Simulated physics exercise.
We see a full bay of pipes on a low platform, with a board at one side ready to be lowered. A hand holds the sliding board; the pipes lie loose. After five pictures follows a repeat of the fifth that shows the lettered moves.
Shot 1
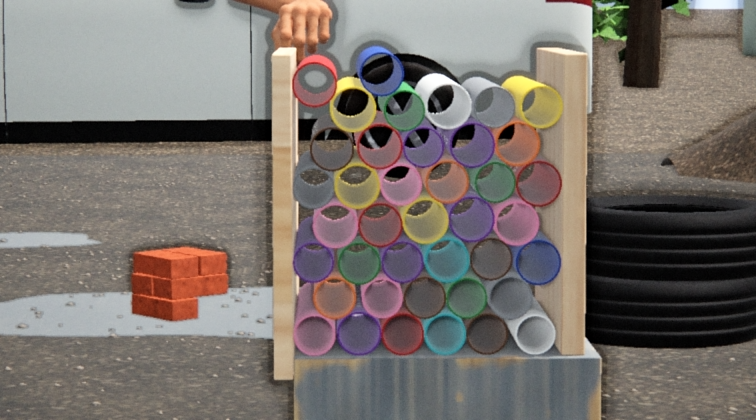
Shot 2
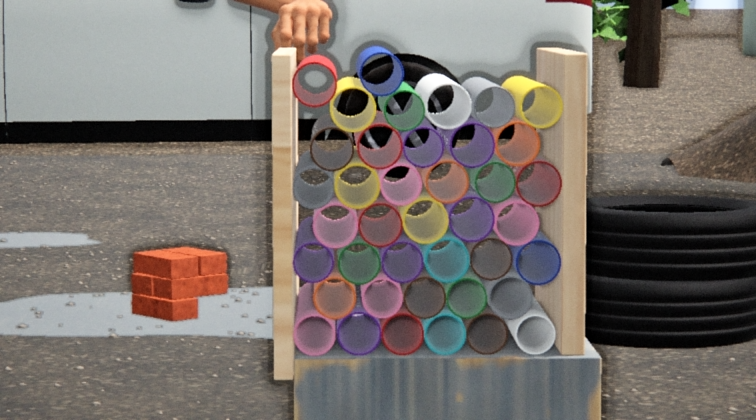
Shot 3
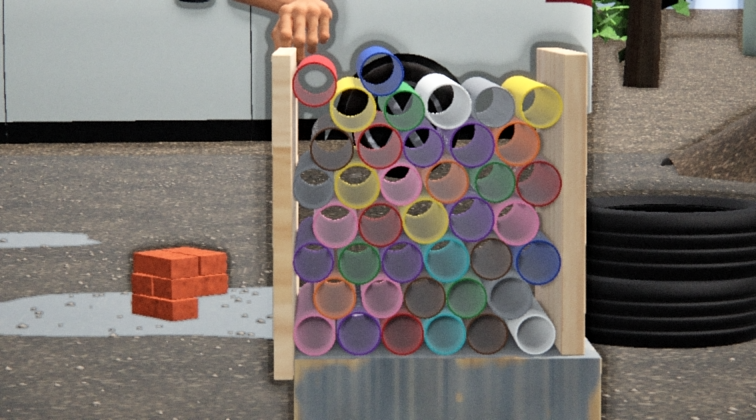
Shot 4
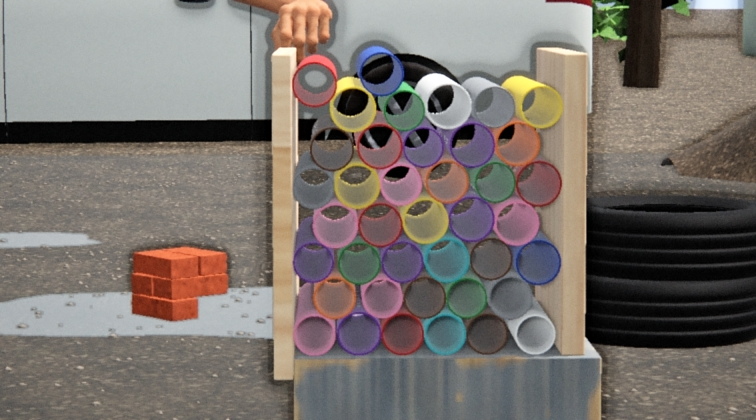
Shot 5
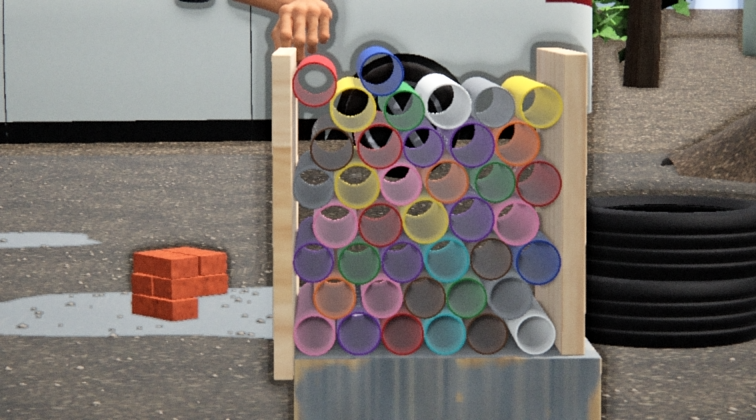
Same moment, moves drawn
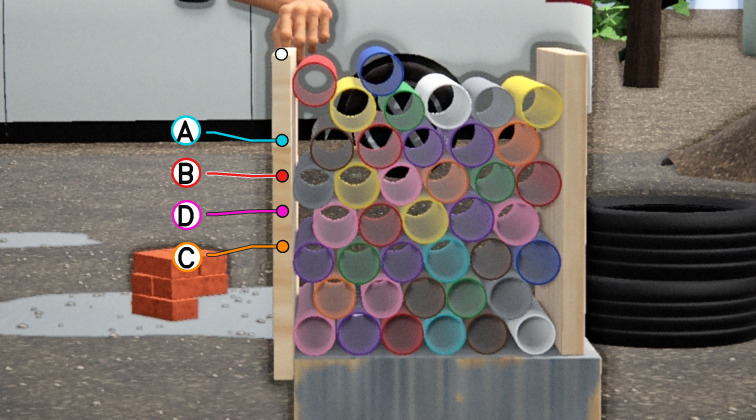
In a paved yard with puddles, seen straight on from a fixed view, a stack of loose pipes fills a bay on a low, rust-marked platform. The open ends show red, blue, yellow, green, pink, purple, white, grey and brown between pale wooden boards, with orange bricks at left and black tyres at right. A hand stays at the top of the left board, and nothing visibly moves.
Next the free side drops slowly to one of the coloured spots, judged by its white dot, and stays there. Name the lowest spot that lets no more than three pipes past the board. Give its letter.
Stop at D.
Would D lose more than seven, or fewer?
Fewer than seven.
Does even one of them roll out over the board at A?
No.
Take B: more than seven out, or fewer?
At B, fewer than seven.
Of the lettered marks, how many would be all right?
Three of the four.
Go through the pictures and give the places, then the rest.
A white pipe (535, 334); a grey pipe (510, 298); a brown pipe (491, 259), in the first picture.
A brown pipe (491, 259); a purple pipe (472, 219), in the second picture.
A pink pipe (401, 185); a purple pipe (423, 147), in the third picture.
A red pipe (314, 84); side board (286, 201), in the fourth picture.
A pink pipe (315, 335); a white pipe (535, 334); a grey pipe (510, 298), in the fifth picture.
On the marked copy, A at (282, 141); B at (282, 176); C at (283, 246); D at (283, 211); the white dot at (282, 54).
With D. Early on, top of the board (292, 124).
Further on, top of the board (292, 206).
At the end, top of the board (292, 210), one out over the board.
As for the rest, A none out over the board; B none out over the board; C more than three out over the board.
